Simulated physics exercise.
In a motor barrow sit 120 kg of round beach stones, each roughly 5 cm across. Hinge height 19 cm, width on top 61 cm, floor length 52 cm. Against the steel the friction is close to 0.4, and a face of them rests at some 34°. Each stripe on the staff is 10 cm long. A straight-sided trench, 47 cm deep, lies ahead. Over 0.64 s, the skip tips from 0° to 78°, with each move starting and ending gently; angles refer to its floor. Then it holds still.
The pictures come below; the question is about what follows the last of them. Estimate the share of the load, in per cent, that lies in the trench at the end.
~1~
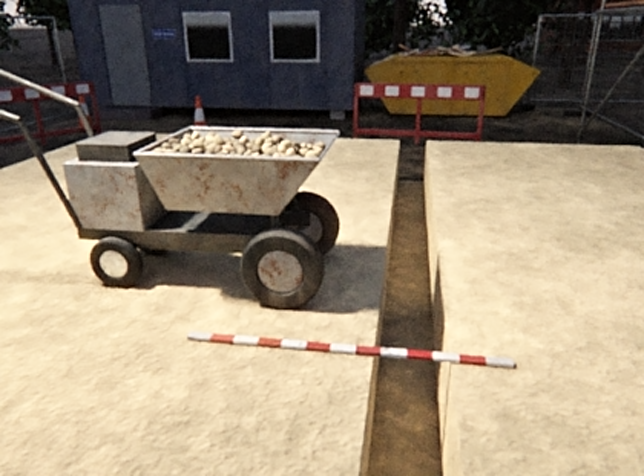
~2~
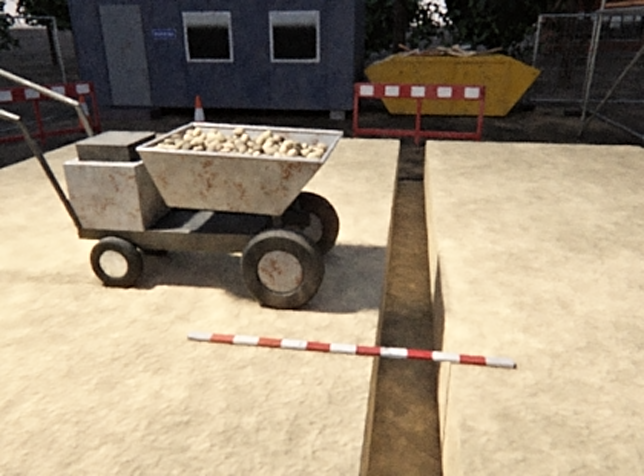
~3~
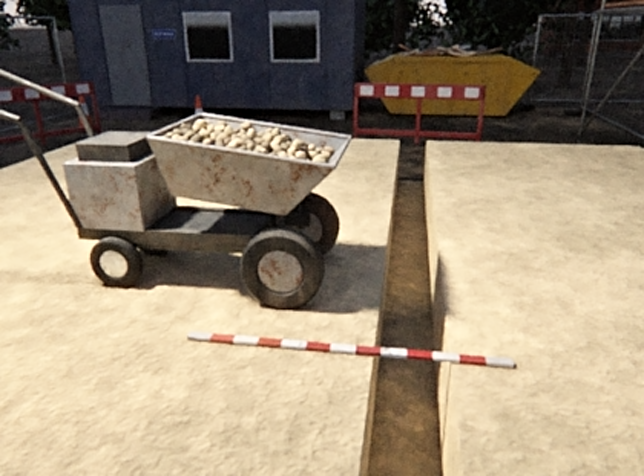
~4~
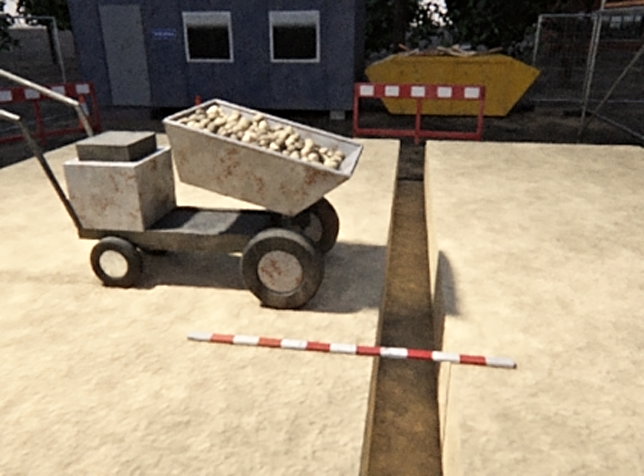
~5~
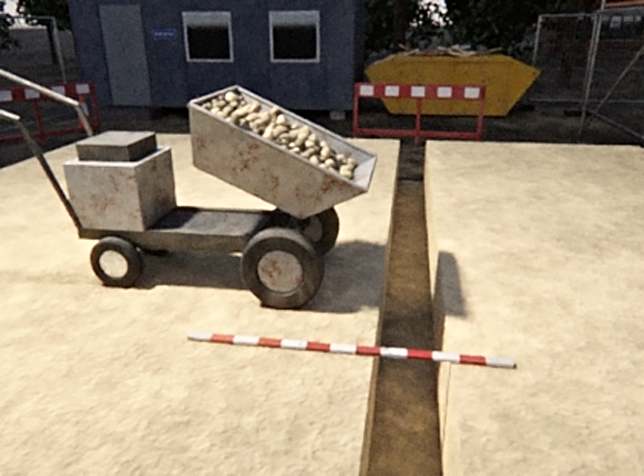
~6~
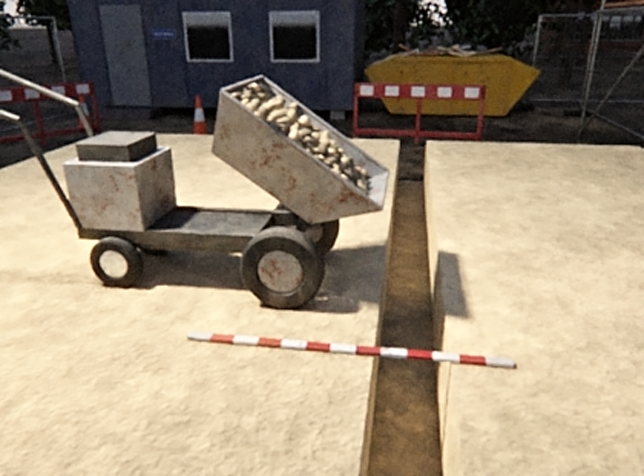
I would say 46 per cent of the load lies in the trench at the end.
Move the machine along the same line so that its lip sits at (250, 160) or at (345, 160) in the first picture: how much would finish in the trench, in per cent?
Roughly 80 per cent, then 25 per cent.
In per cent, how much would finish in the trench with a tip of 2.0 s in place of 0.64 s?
It would be near 65 per cent.
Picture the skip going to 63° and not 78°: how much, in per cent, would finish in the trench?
In that case near 45 per cent.
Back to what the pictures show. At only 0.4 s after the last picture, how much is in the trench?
Close to 25 per cent at that time.
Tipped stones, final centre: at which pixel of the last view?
Resting centre: About (463, 286).
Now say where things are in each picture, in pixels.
In the first picture, the skip is at 0°, its lip at (320, 161); the top of the load is at (252, 141).
The second picture shows lip at (324, 162), floor tilted 2°, highest stones at (223, 138).
In the third picture, the skip is at 7°, its lip at (335, 168); the top of the load is at (205, 128).
In the fourth picture, the skip is at 15°, its lip at (350, 177); the top of the load is at (218, 116).
The fifth picture shows lip at (367, 191), floor tilted 25°, highest stones at (231, 103).
The sixth picture shows lip at (382, 210), floor tilted 35°, highest stones at (256, 93).
Then, 0.2 s after the last picture the floor is at 66°, 100 % in the skip; the foremost stones are at (405, 232).
Then, 0.4 s after the last picture the floor is at 78°, 42 % in the skip, 25 % in the trench, 33 % past the trench; the foremost stones are at (510, 287).
Then, 0.8 s after the last picture the floor is at 78°, 2 % in the skip, 43 % in the trench, 55 % past the trench; the foremost stones are past the picture's edge.
Then, 2.7 s after the last picture the floor is at 78°, 0 % in the skip, 46 % in the trench, 54 % past the trench; the foremost stones are past the picture's edge.
